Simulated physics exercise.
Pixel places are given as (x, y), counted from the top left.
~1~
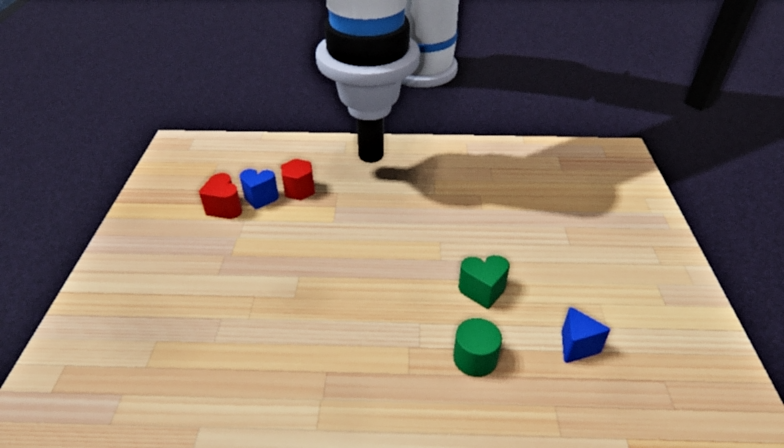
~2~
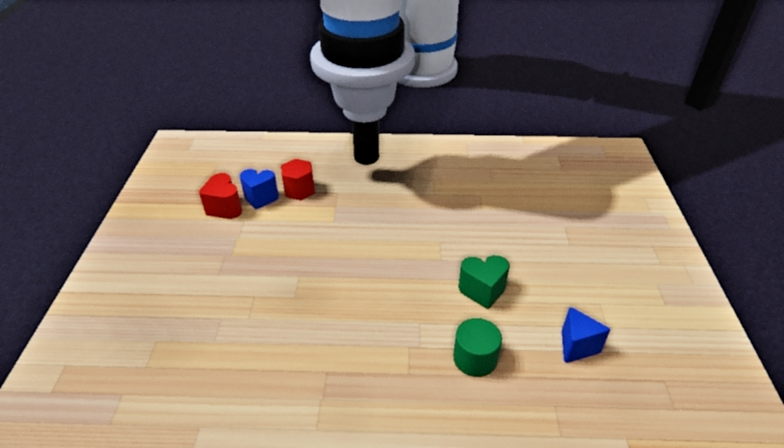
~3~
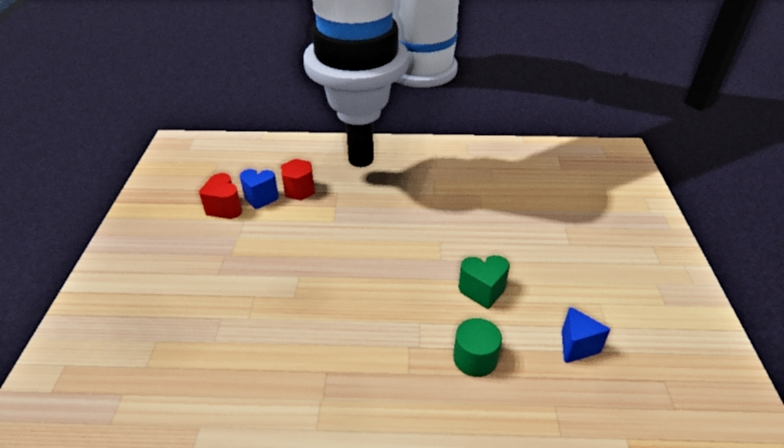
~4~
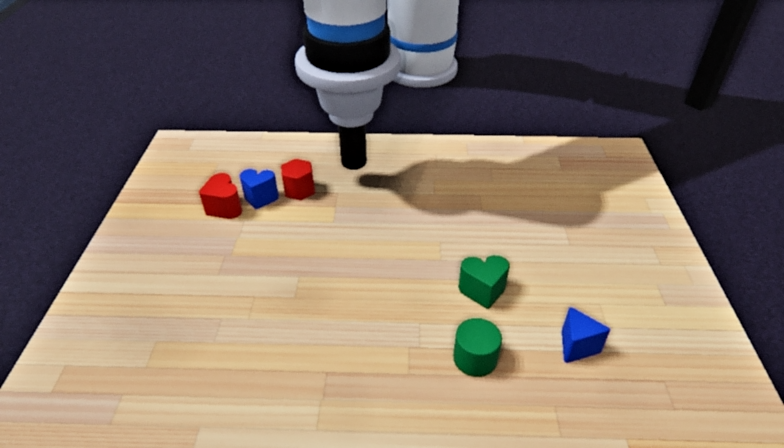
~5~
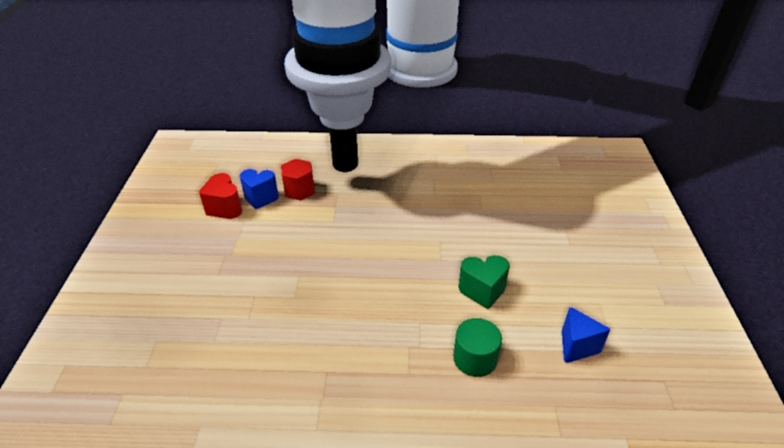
Above a wooden table, a robot arm's black stick moves slightly left while the blocks stay still.
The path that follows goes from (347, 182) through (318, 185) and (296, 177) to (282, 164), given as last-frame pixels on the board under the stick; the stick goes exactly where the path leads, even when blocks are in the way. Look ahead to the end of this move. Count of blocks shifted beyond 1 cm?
I expect two blocks to be moved by more than 1 cm.
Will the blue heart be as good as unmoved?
The answer is no.
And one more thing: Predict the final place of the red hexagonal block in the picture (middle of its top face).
When the path ends, it will be at (272, 170).
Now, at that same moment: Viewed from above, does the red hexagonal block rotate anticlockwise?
Yes, that is how it ends up.
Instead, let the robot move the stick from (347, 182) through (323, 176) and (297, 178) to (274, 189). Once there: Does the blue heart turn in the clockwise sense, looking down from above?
Yes, it checks out.
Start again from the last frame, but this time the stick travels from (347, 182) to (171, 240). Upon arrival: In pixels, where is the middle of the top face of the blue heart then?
If I read the scene right, the answer is (217, 169).
On the path given first. Halfway along, stick (303, 167); red heart (216, 186); blue heart (244, 180), turned 15° clockwise; red hexagonal block (276, 171), turned 35° anticlockwise.
At the end, stick (279, 148); red heart (213, 187); blue heart (242, 182), turned 15° clockwise; red hexagonal block (272, 170), turned 55° anticlockwise.
